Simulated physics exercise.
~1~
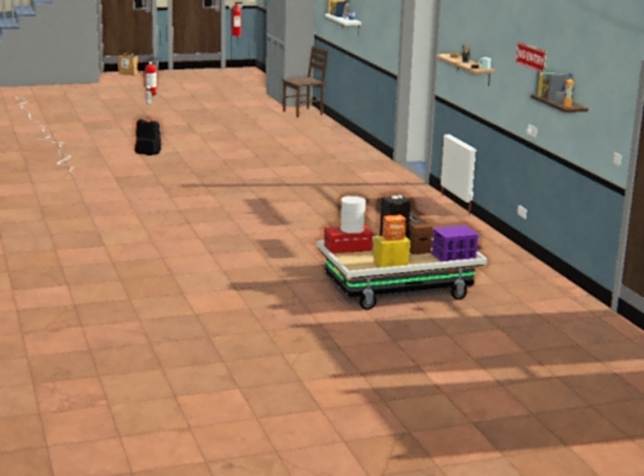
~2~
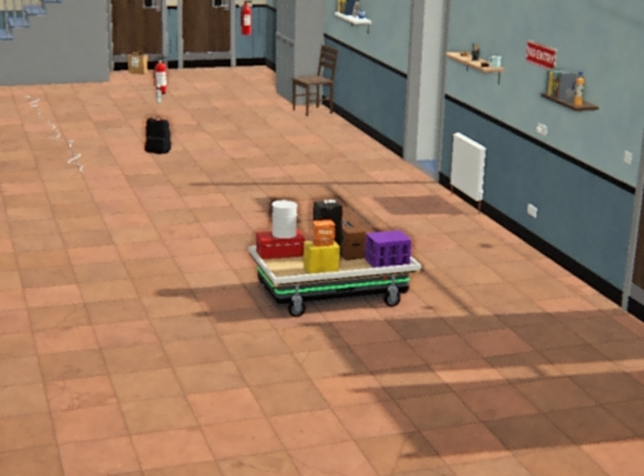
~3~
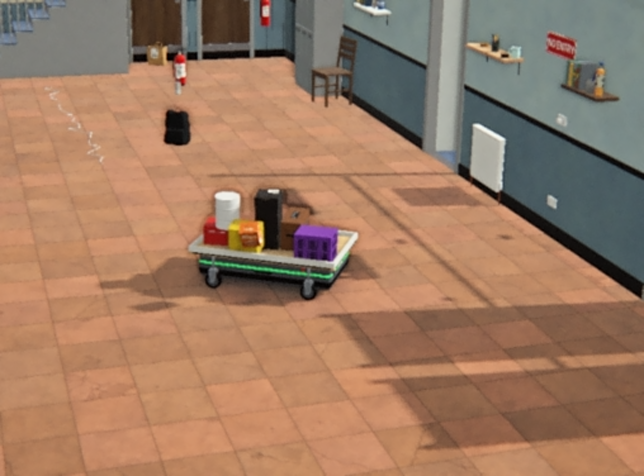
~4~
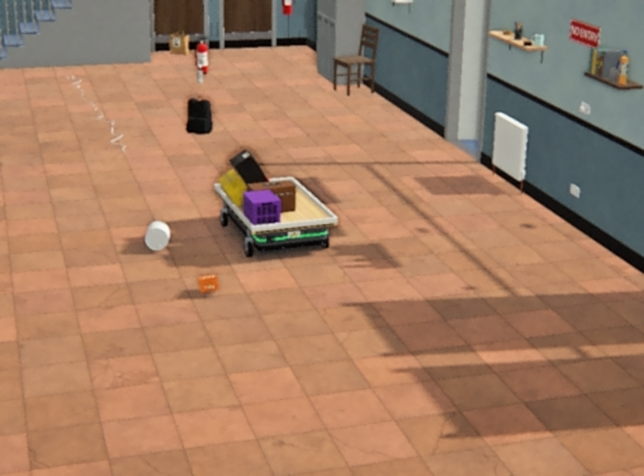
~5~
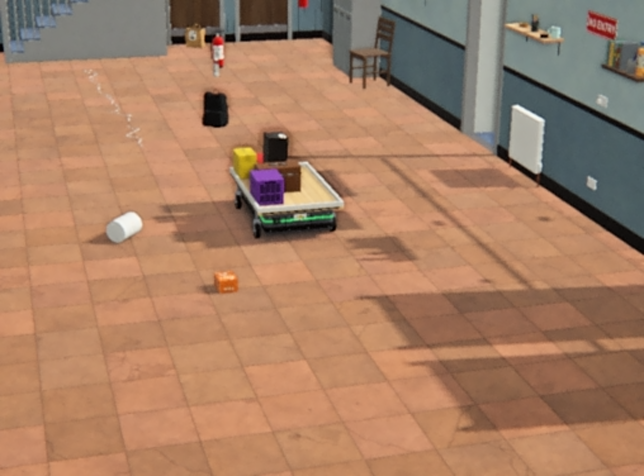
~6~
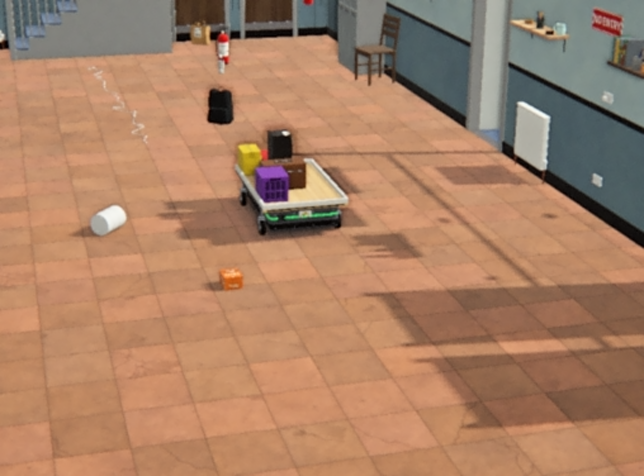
A low cart loaded with boxes, crates and a white canister rolls leftward across a terracotta-tiled hall, seen from high up. Blue walls with shelves and a white radiator line the right side, while a black backpack and red fire extinguisher stand toward the back. The cart swings into a sharp turn away from the viewer, and its load shifts and leans. The orange box and white canister drop to the floor, the canister rolling further left. The cart halts, still carrying the purple crate, the upright yellow parcel and the black and brown pieces.
